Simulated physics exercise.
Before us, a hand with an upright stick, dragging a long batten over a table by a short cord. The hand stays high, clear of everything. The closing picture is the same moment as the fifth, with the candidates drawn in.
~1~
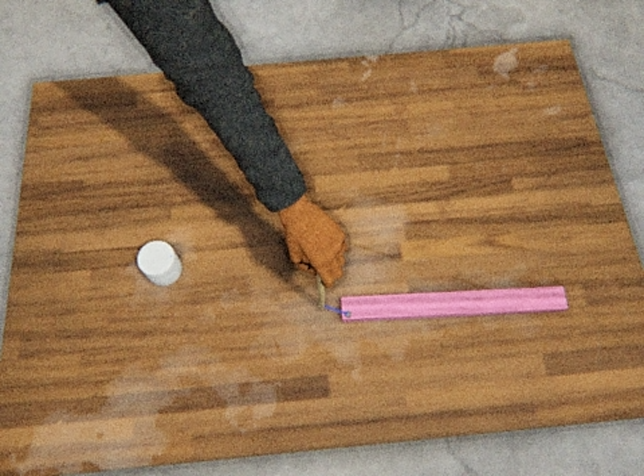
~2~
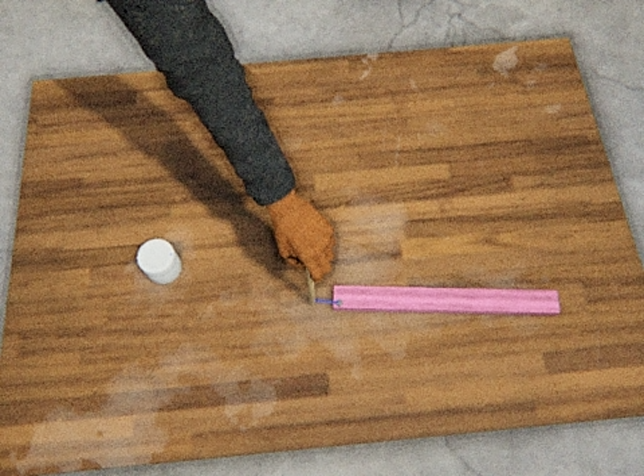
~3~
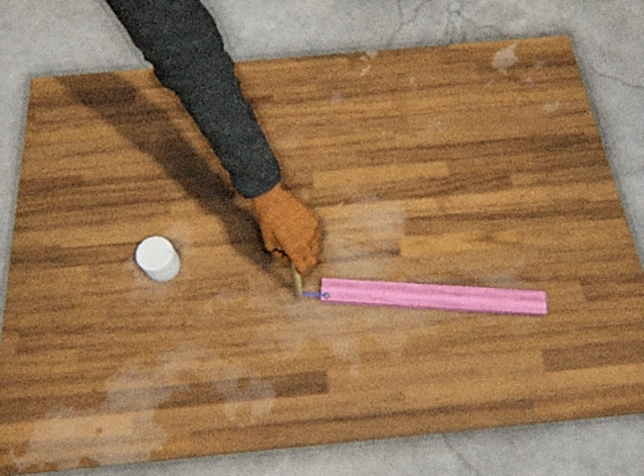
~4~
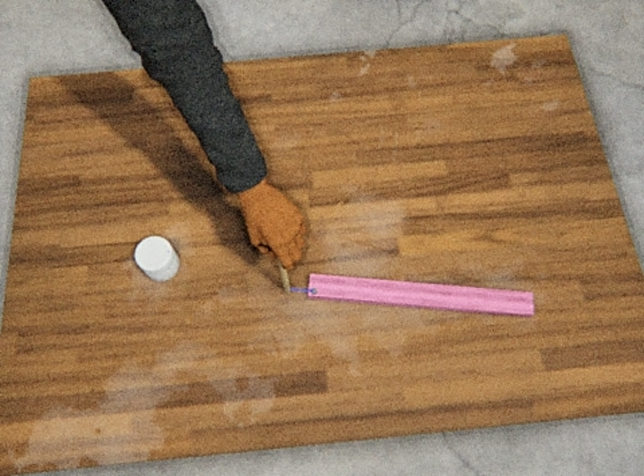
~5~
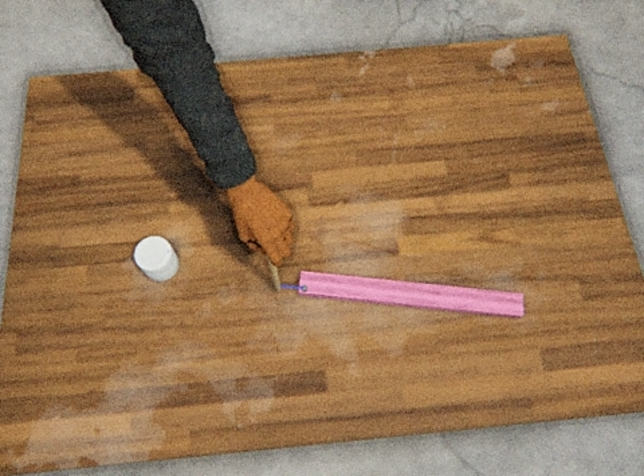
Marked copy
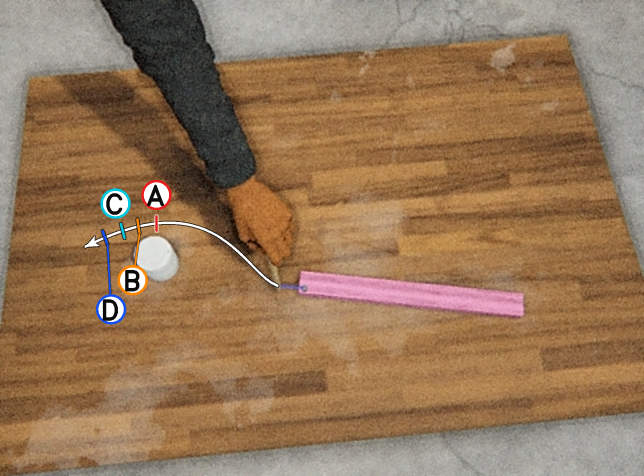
A long pink strip lies on a wooden board over grey concrete, seen from above at a slight angle. A dark-sleeved arm reaches down from the top, its brown hand gripping a thin upright stick joined to the strip's left end by a short blue cord, with a white tin to the left. The hand pulls the strip a short way left, tilting it slightly.
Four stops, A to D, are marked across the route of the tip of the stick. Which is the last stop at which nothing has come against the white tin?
Stop at C.
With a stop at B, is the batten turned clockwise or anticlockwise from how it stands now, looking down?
Clockwise.
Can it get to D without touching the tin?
No.
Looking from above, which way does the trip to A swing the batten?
Clockwise.
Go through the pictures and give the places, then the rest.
In the first frame, white tin (160, 264); pink batten (454, 303).
In the second frame, pink batten (446, 299); white tin (160, 262).
In the third frame, pink batten (433, 295); white tin (159, 259).
In the fourth frame, pink batten (420, 294); white tin (158, 259).
In the fifth frame, pink batten (410, 293); white tin (157, 259).
On the marked copy, A at (157, 223); B at (139, 227); C at (123, 231); D at (105, 238); the route from (278, 286) via (192, 225) to (85, 247).
Taking C. A third of the way, foot of the stick (231, 246), middle of the batten (356, 279).
Two thirds of the way, foot of the stick (177, 224), middle of the batten (298, 259).
When it is over, foot of the stick (123, 232), middle of the batten (248, 251); nothing has been touched.
As for the rest, A is safe but short; B is safe but short; D is too far, the tin has been hit.
